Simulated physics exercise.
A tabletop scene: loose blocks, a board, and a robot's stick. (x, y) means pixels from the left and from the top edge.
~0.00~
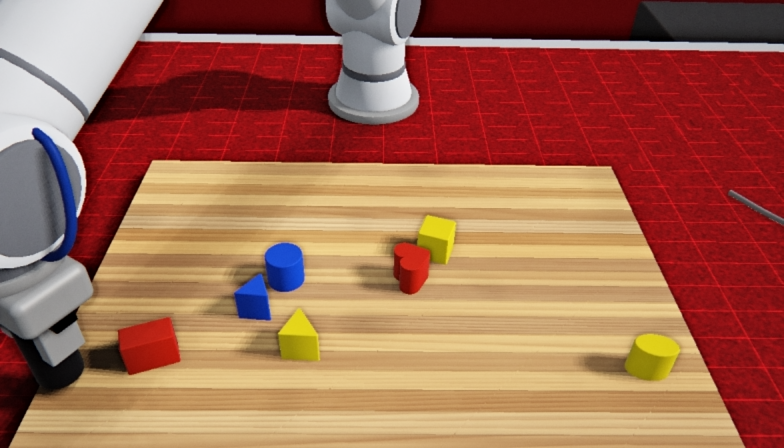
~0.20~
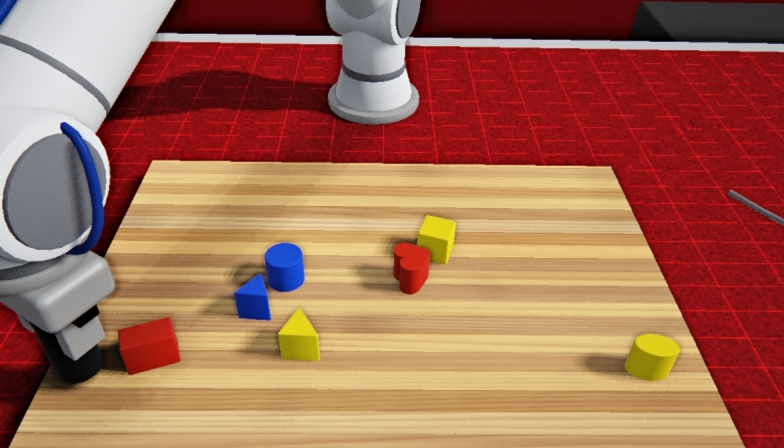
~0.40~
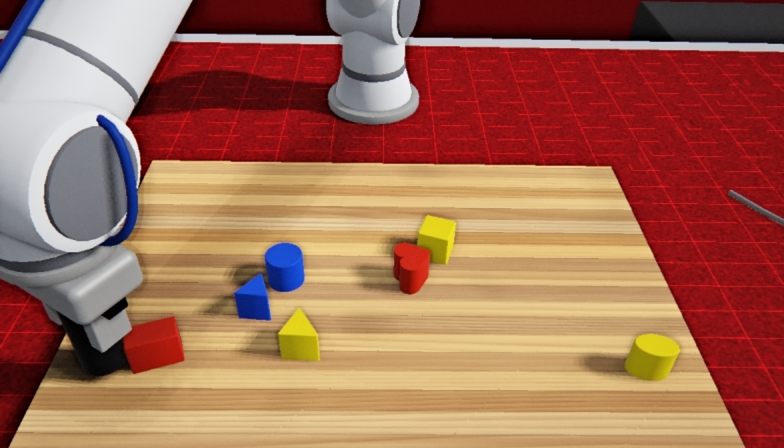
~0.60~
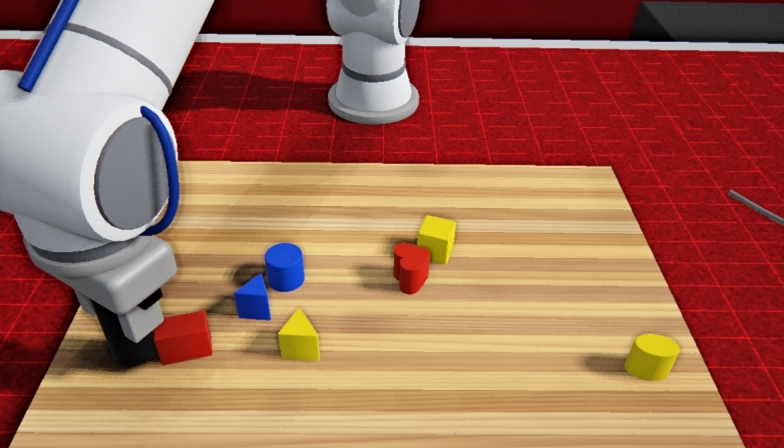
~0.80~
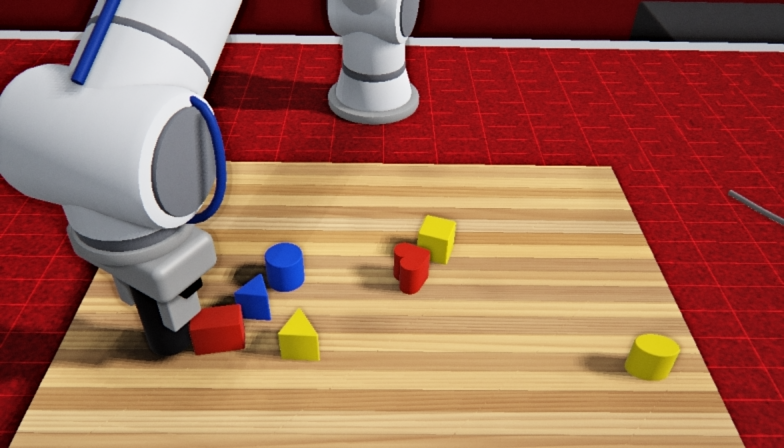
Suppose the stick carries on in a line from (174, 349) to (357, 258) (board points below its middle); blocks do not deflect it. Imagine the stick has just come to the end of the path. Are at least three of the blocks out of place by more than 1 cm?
In short: Yes.
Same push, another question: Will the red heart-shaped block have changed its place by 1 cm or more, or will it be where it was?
Well, the red heart-shaped block holds its place.
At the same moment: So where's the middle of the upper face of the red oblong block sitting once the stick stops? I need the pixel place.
The middle of its upper face should be somewhere near (290, 302).
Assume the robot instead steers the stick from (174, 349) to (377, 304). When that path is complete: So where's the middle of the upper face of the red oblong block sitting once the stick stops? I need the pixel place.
It is at (420, 279).
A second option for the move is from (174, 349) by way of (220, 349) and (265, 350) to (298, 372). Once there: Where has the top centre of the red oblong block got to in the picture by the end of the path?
Located at (301, 299).
What follows on the original path. One third of the way, stick (242, 307); red oblong block (277, 303), turned 40° clockwise; blue three-sided block (274, 279), turned 30° clockwise.
Two thirds of the way, stick (303, 276); red oblong block (290, 302), turned 60° clockwise; blue three-sided block (332, 263), turned 105° clockwise; blue circle (302, 235); yellow three-sided block (303, 328), turned 20° clockwise.
At the end, stick (357, 250); red oblong block (290, 302), turned 60° clockwise; blue three-sided block (350, 260), turned 135° clockwise; blue circle (308, 227); yellow three-sided block (303, 328), turned 20° clockwise; red heart-shaped block in place.
